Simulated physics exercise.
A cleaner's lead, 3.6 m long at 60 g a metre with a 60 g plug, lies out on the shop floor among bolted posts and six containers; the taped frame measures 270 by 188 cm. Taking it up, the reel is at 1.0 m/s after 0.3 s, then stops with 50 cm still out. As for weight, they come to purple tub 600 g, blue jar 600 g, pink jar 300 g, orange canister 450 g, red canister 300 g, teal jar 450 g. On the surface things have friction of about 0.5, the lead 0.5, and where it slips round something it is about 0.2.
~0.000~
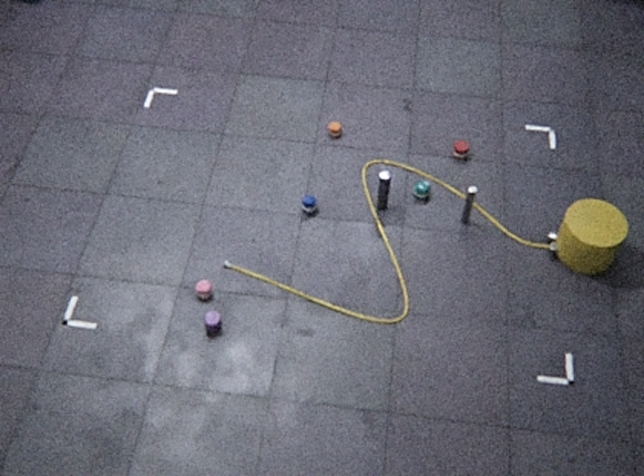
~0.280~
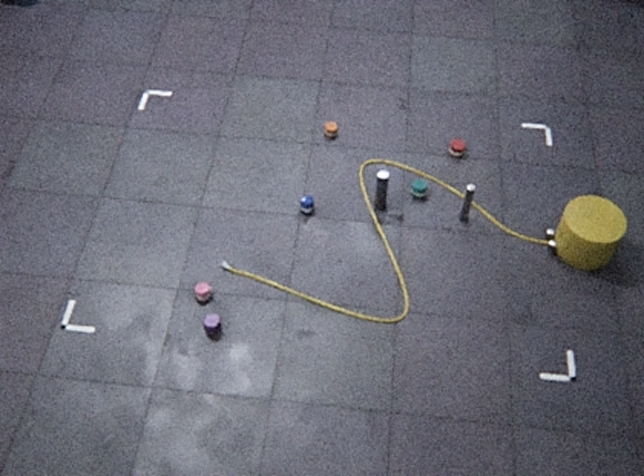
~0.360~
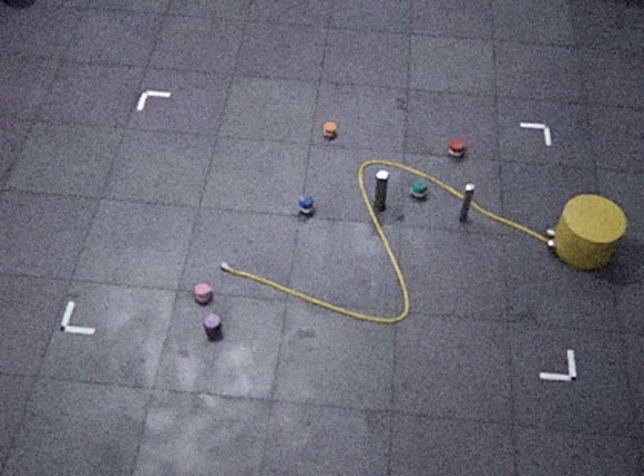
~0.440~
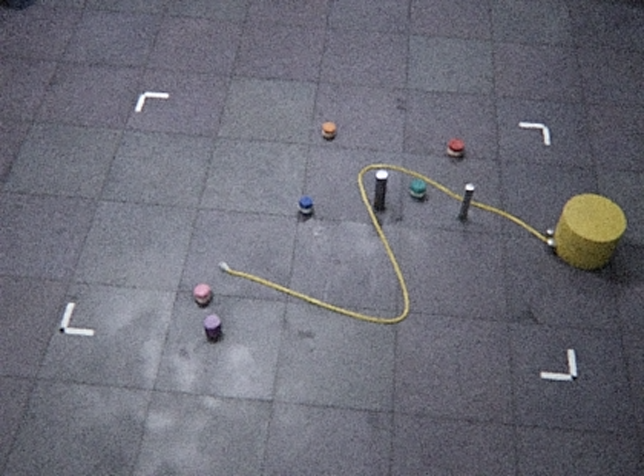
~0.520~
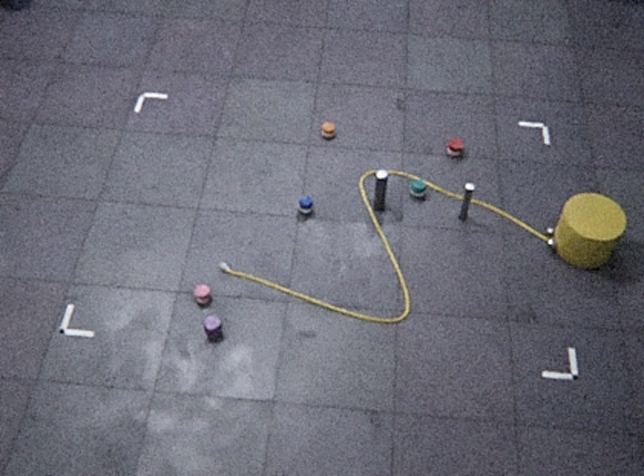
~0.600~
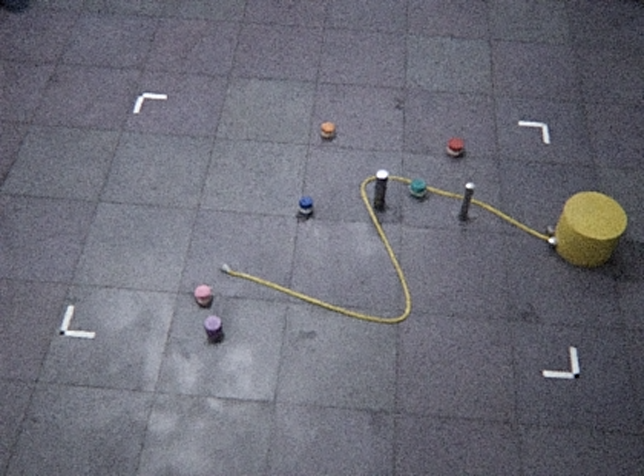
The clip shows a yellow lead running from a yellow reel past two dark posts and several small coloured containers on a tiled floor; its upper bend draws slightly downward near the teal jar while the containers stay essentially still.
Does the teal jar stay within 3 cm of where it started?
Yes.
By 1.4 s, plug at (226, 269); nothing else has moved.
By 2.1 s, plug at (289, 233); nothing else has moved.
By 2.9 s, plug at (401, 189); nothing else has moved.
By 3.7 s, plug at (492, 198); nothing else has moved.
By 4.5 s, plug at (492, 198); teal jar 1 cm off its start at (419, 185).
